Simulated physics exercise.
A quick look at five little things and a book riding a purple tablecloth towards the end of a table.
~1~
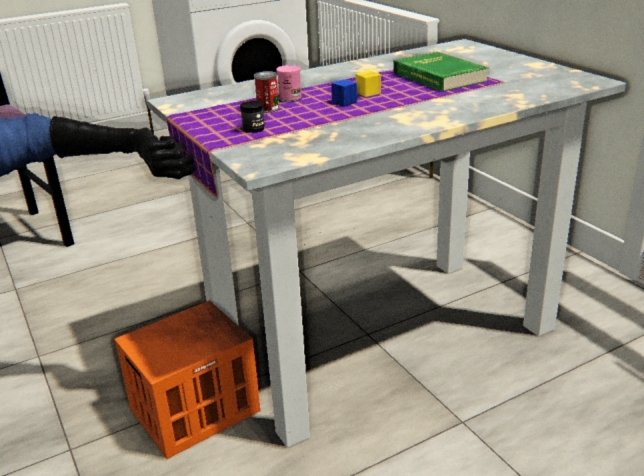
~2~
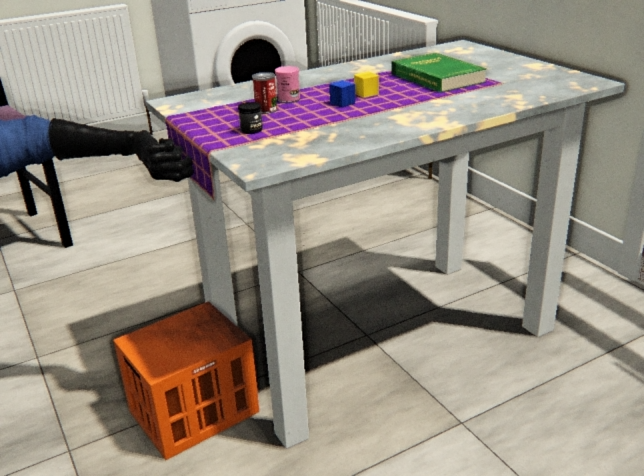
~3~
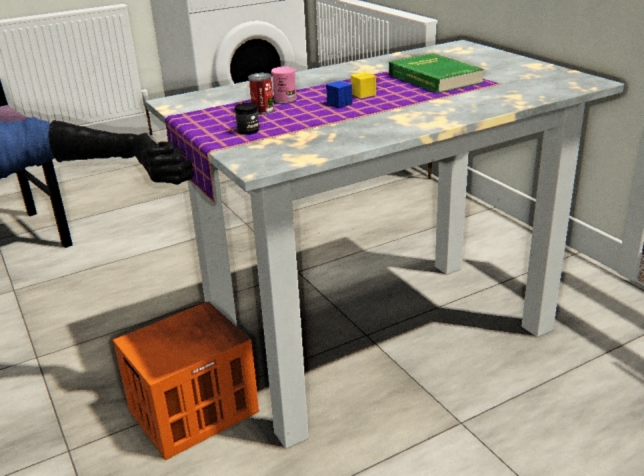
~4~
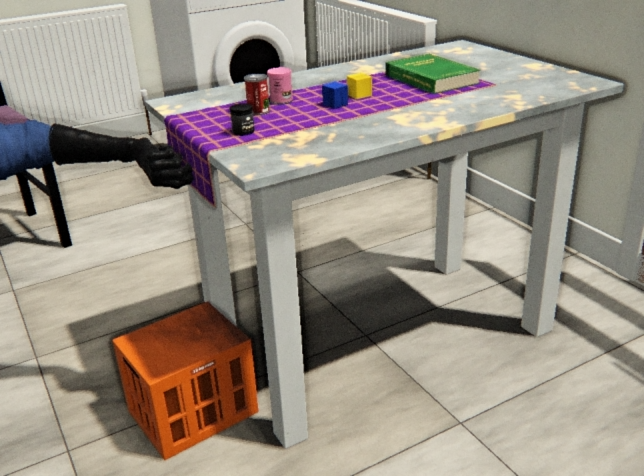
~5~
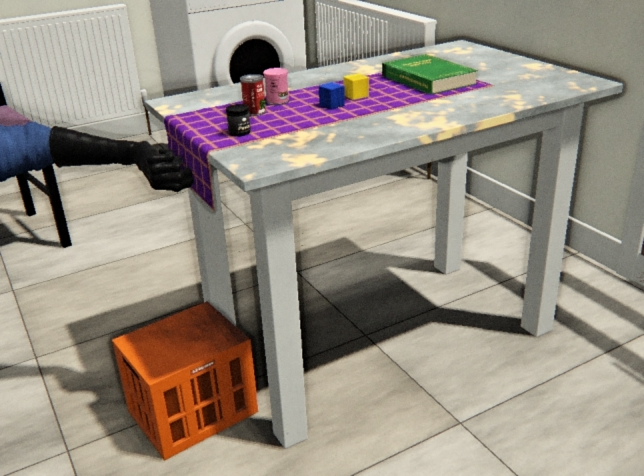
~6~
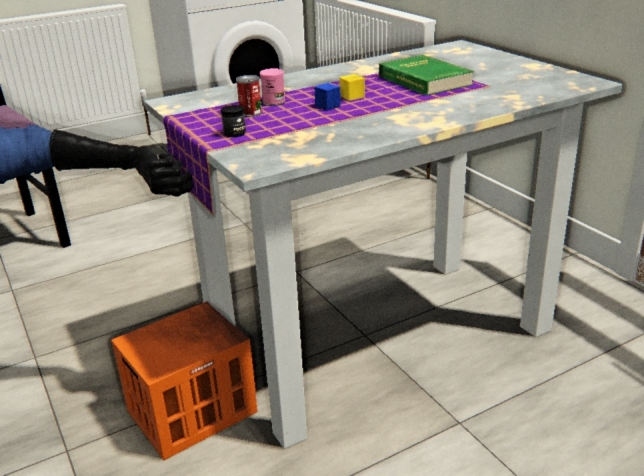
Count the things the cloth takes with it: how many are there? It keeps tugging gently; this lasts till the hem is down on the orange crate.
Four things drop off.
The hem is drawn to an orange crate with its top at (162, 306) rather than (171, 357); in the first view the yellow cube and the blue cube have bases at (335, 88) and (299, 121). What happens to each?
In the end the yellow cube is still on top and the blue cube is no longer on top.
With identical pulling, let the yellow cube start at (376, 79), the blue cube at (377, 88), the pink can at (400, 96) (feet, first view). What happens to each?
Yellow cube - stays aboard, blue cube - stays aboard, pink can - stays aboard.
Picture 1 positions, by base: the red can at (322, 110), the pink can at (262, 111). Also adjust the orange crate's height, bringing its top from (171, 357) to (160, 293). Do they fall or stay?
The red can? Safe. The pink can? Lost.
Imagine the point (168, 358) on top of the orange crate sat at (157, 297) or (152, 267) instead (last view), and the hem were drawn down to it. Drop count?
It would be 2 and 1.
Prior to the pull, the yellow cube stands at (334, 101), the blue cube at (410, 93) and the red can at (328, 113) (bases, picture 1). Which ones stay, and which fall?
The yellow cube drops off; the blue cube does not fall; the red can drops off.
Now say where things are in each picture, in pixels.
In the first picture, hem (217, 198); black pot (251, 104); red can (265, 75); pink can (288, 68); blue cube (344, 82); yellow cube (368, 74); top of the crate (171, 357).
In the second picture, hem (214, 201); black pot (249, 105).
In the third picture, hem (215, 203); red can (260, 76).
In the fourth picture, hem (216, 207); pink can (279, 71); top of the crate (169, 358).
In the fifth picture, hem (215, 211); blue cube (331, 85).
In the sixth picture, hem (214, 216); black pot (232, 108); red can (248, 78); pink can (271, 72); blue cube (327, 86); yellow cube (352, 77).
Soon after, hem near (200, 276); black pot and red can gone.
After that, hem on the crate; black pot, red can, pink can and blue cube gone.
In the end, hem on the crate; black pot, red can, pink can and blue cube gone. It carries off four.
